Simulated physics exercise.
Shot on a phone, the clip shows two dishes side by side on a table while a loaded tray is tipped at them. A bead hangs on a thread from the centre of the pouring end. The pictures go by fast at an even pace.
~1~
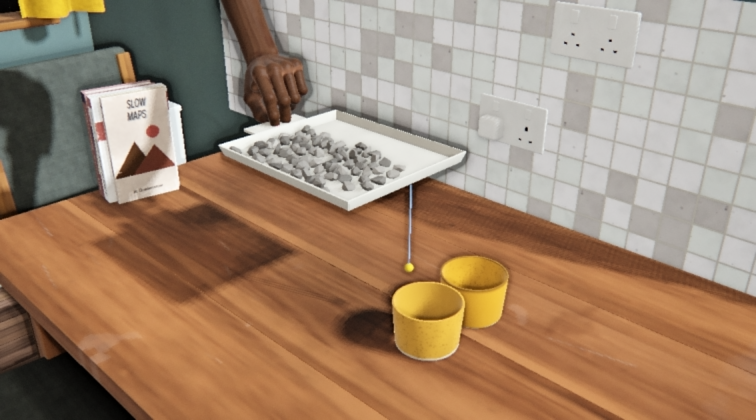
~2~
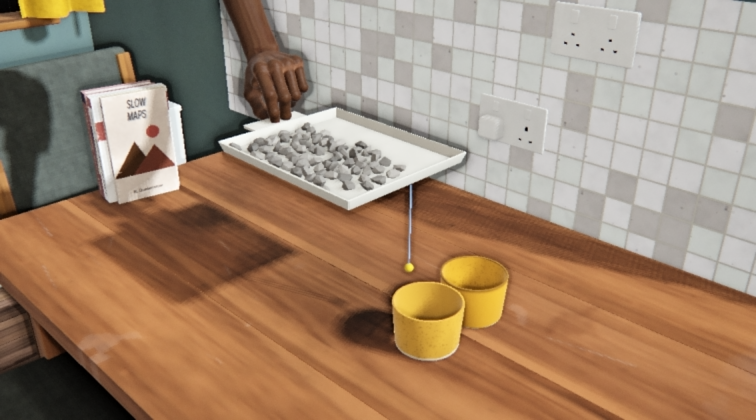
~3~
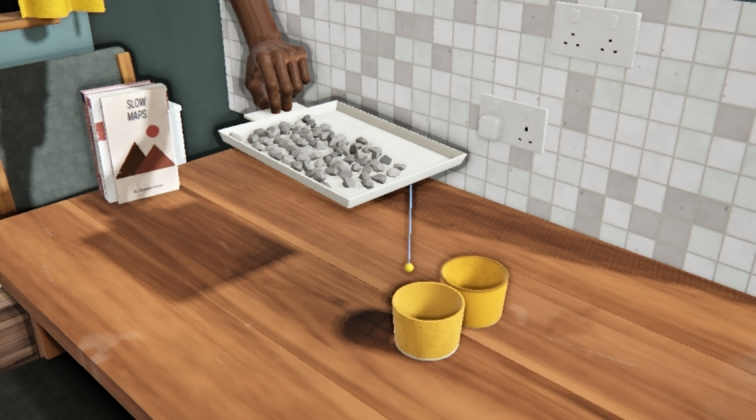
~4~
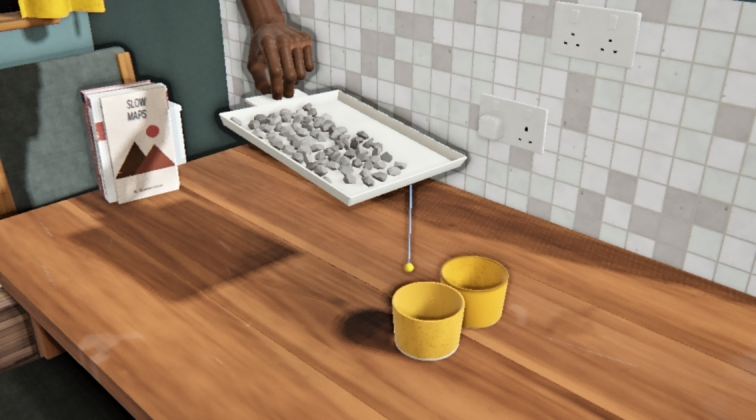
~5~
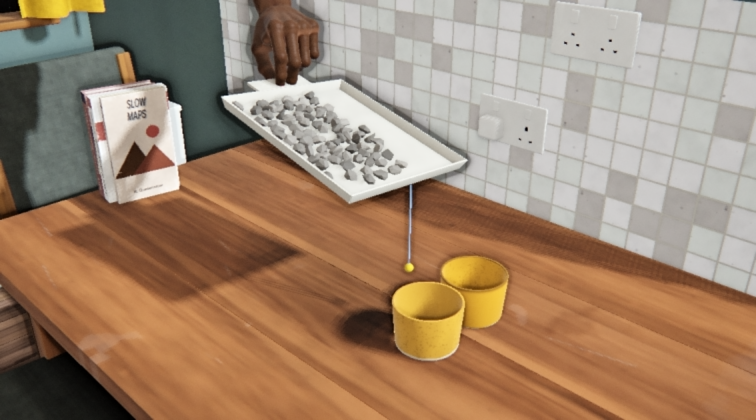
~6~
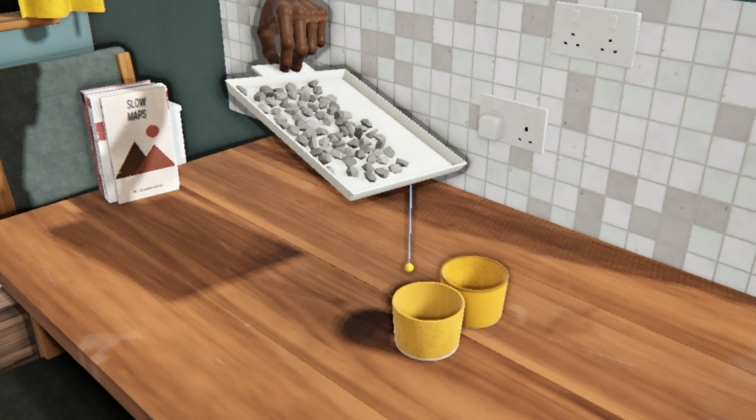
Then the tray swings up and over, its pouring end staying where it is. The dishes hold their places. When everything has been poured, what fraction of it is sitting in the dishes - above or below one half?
The amount caught is going to be bigger than the amount missed.
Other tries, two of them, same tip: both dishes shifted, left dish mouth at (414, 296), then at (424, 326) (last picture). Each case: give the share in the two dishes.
It comes to roughly 60 per cent in one try and roughly 20 per cent in the next.
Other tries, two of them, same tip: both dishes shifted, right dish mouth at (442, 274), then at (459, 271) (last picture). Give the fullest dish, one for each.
First the dish on the right, then the right one.
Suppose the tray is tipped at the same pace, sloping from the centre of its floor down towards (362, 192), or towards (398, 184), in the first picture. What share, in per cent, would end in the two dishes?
In order: About 10, then 60 percent.
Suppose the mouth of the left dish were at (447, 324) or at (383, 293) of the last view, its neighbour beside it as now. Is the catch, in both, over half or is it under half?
Well, not up to half at the first spot and not up to half at the second.
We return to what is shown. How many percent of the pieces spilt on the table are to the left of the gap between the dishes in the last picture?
Left share: Some 10 per cent.
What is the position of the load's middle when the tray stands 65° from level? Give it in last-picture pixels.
Somewhere around pixel (434, 169) in the last picture.
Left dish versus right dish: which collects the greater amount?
The one to the right is fuller.
Soon, tray tipped steeply; most on the tray; a stray few in the left dish; about a quarter in the air.
A while on, tray tipped past a quarter turn; a stray few on the tray; a small part in the left dish; about half in the right dish; about a quarter outside both; a small part in the air.
Towards the end, tray tipped past a quarter turn; a small part in the left dish; about half in the right dish; about a third outside both.
Finally, tray tipped past a quarter turn; a small part in the left dish; about half in the right dish; about a third outside both.
